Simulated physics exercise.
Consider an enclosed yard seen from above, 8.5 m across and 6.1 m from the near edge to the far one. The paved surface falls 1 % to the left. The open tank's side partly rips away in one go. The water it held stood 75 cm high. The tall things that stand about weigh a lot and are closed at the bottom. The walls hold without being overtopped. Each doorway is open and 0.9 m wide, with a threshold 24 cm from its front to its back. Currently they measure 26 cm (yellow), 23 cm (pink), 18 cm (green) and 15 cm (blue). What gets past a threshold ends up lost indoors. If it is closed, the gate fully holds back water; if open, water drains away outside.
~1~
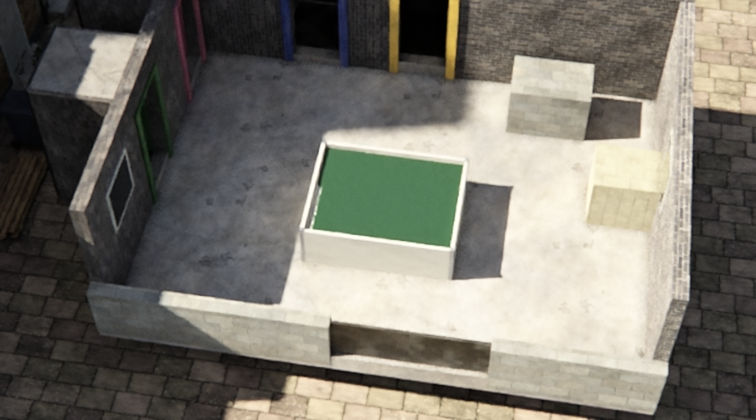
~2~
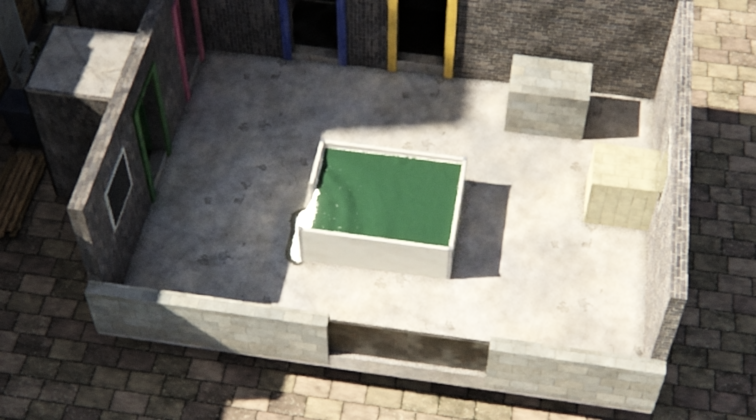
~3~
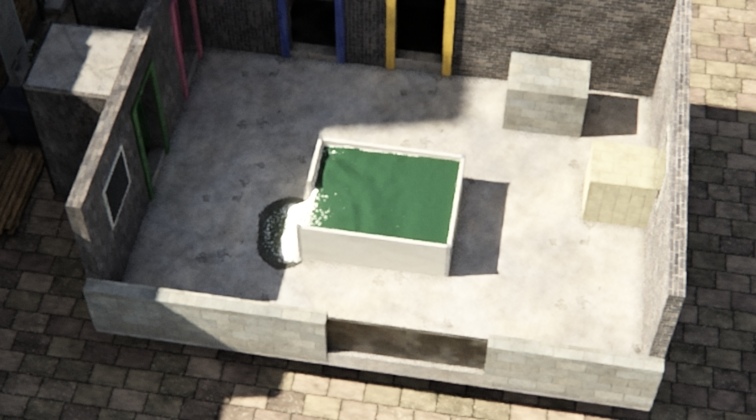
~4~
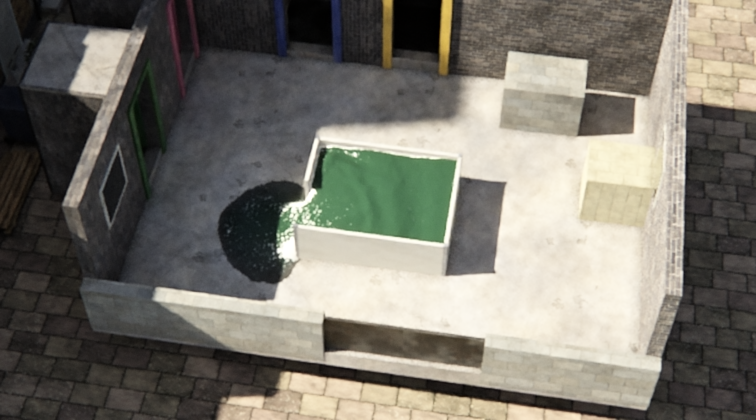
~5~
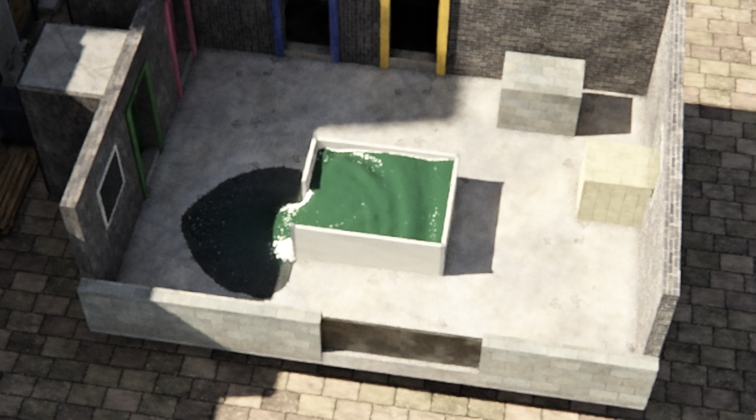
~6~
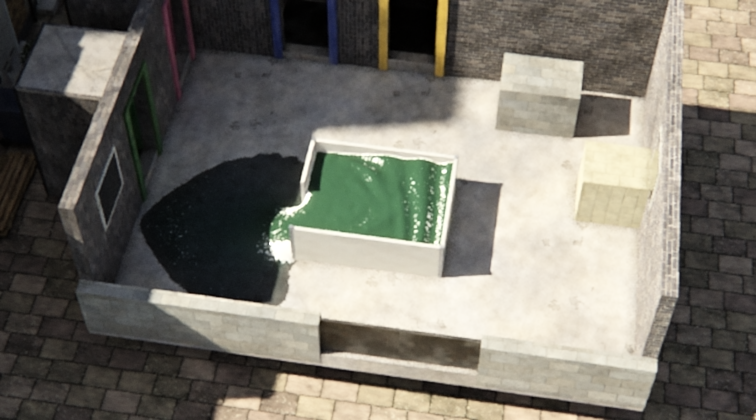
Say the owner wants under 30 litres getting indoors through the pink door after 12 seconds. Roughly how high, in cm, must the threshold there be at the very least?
At the very least some 14 cm.
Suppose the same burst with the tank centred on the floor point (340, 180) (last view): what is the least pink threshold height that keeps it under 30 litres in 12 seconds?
About 9.5 cm.
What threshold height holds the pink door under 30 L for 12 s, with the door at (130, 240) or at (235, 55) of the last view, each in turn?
Roughly 29 cm for the first and 17 cm for the second.
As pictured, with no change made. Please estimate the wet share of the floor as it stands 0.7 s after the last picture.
The wet part is about 20 per cent.
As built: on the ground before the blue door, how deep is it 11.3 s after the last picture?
It comes to about 7.5 centimetres deep.
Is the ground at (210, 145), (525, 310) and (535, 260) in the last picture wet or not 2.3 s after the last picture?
In order: Soaked, untouched, untouched.
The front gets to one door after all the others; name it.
Answer: Yellow.
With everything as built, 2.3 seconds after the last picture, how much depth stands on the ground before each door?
Centimetres: Yellow = 0, pink = 8, green = 27, blue = 0.
Then, 0.7 s after the last picture water covers 20 % of the floor, deepest (45 cm) near (105, 312); it has not reached the pink door.
Then, 2.3 s after the last picture water covers 30 % of the floor, deepest (30 cm) near (105, 312); 8 cm at the pink door, 0 litres in over its 23 cm threshold.
Then, 11.3 s after the last picture water covers 100 % of the floor, deepest (12 cm) near (195, 53); 11 cm at the pink door, 0 litres in over its 23 cm threshold.
At the pink door as built, the water peaked near 18 cm, 6.5 s after the last picture.
Run again over the same 12 s with other heights there, 50 litres in over 12.5 cm, 14 litres over 16.5 cm. The limit of 30 litres is kept from about 14 cm up.
